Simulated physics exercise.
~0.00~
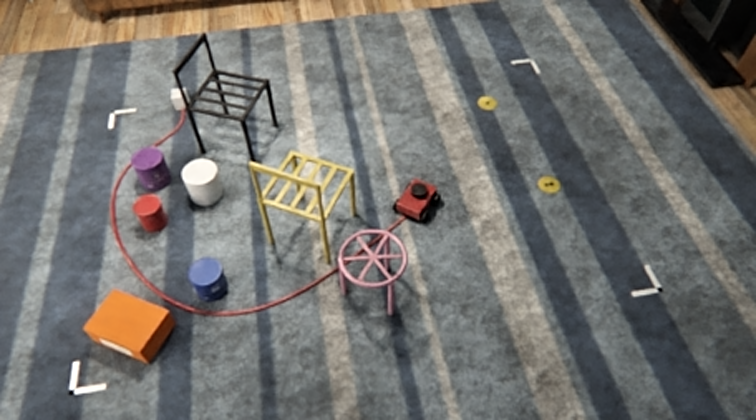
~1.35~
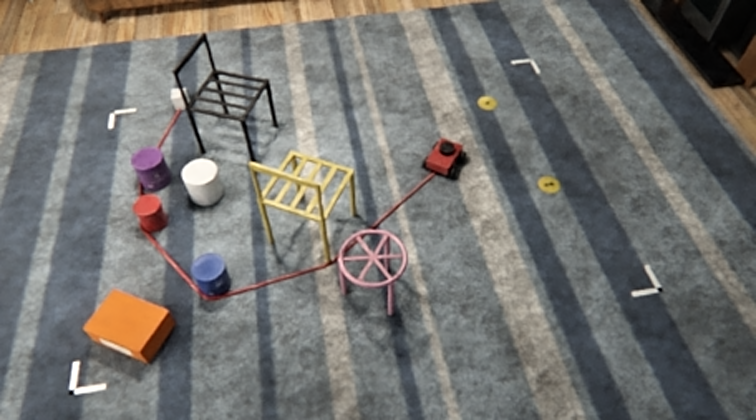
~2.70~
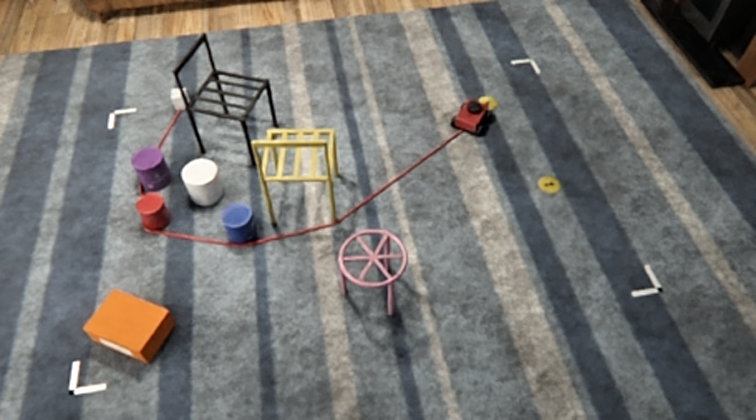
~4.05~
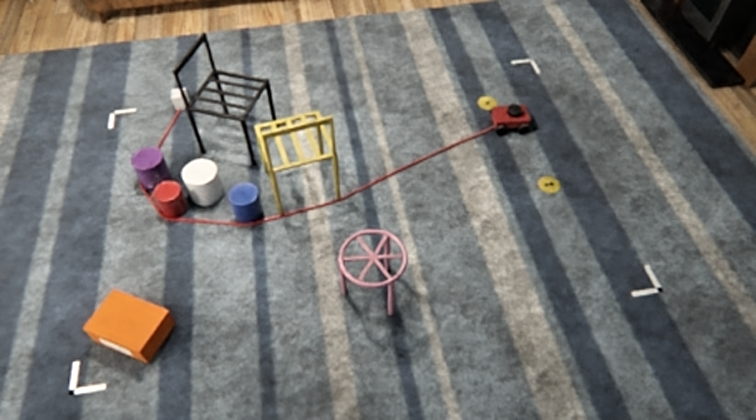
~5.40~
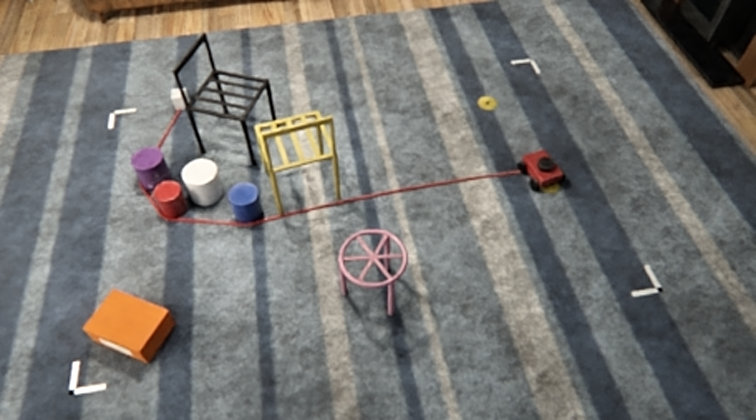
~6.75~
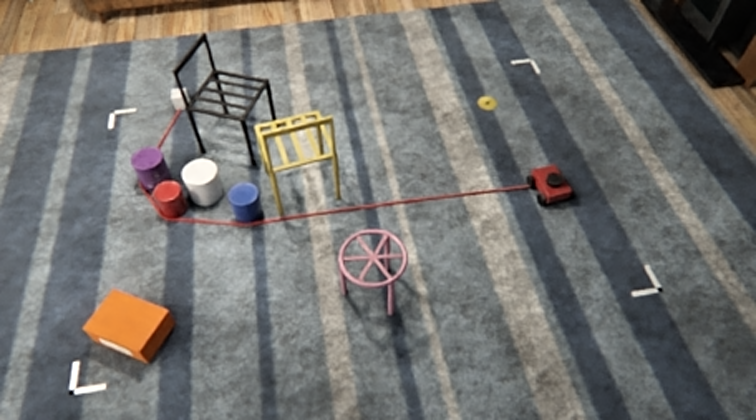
A small red cart trails a long red cord across a blue and grey striped rug, seen from above in a living room. The cord curves from beside a black chair at upper left, around purple, red and blue buckets near a white tub, and past a yellow chair and pink stool, with an orange box lower left. The cart rolls up and right, pulling the cord taut. The blue bucket and yellow chair slide upward, then the red bucket shifts slightly toward the tub. Finally the cart turns down to the lower yellow mark and stops, everything still upright.
